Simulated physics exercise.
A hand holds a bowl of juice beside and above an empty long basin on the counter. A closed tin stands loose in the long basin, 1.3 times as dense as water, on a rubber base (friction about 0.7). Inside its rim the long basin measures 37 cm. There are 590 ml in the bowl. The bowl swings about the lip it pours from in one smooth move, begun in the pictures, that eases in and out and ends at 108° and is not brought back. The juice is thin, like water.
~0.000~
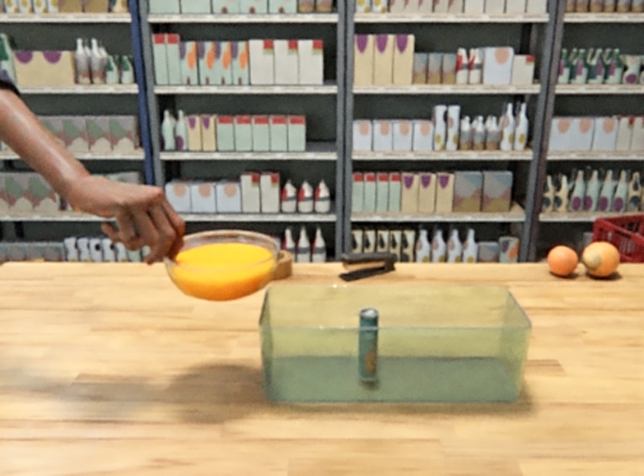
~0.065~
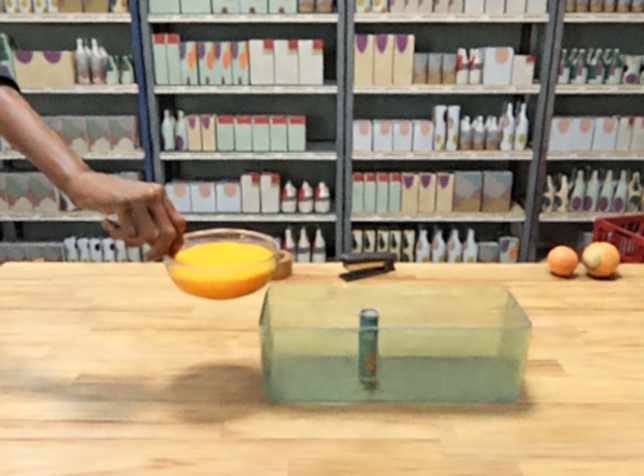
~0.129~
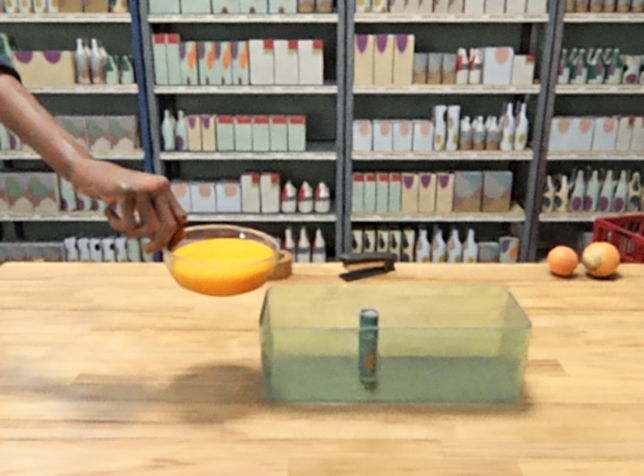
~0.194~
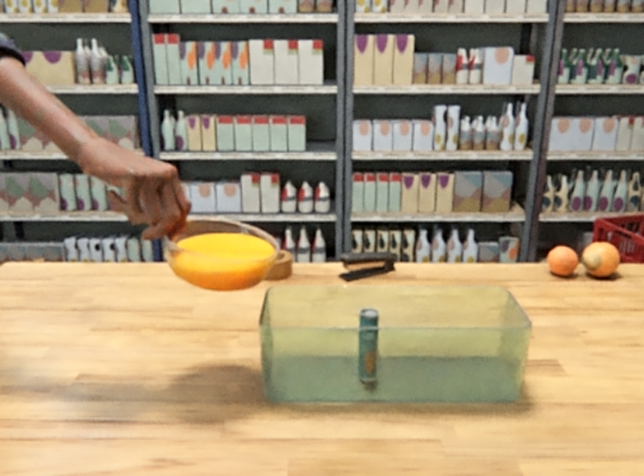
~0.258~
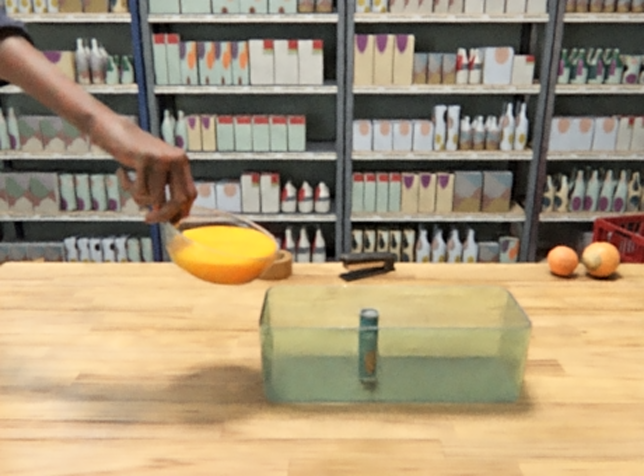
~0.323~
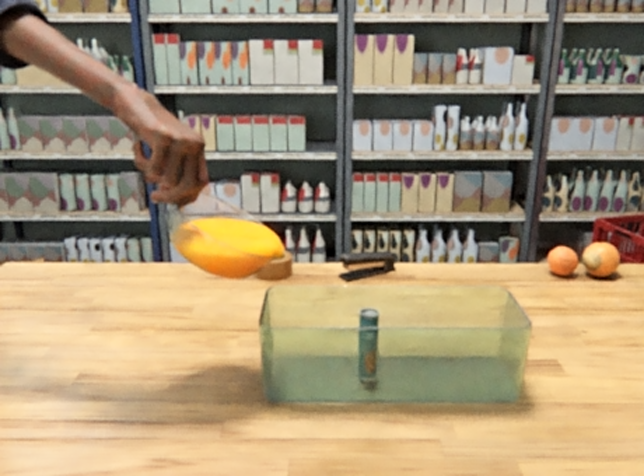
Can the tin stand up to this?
It falls.
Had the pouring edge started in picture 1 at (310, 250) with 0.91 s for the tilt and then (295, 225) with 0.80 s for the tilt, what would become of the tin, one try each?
First it remains upright; then it stays up.
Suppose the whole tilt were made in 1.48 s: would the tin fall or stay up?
The tin stays up.
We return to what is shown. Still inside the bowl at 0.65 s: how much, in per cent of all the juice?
About 16 per cent.
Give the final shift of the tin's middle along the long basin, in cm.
About 7.0 cm.
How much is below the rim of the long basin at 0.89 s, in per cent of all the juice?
Some 96 per cent.
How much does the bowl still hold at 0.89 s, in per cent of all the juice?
Some 0 per cent.
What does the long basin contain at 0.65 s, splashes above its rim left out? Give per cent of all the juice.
About 36 per cent.
After 0.65 s the tilt is 88° and 17 per cent is still to pour; the tin stands where it began.
After 0.89 s the tilt is 108° and 0 per cent is still to pour; the tin leans 24°.
After 1.14 s the tilt is 108° and 0 per cent is still to pour; the tin lies on its side.
After 1.41 s the tilt is 108° and 0 per cent is still to pour; the tin lies on its side.
In the end the tin lies on its side.
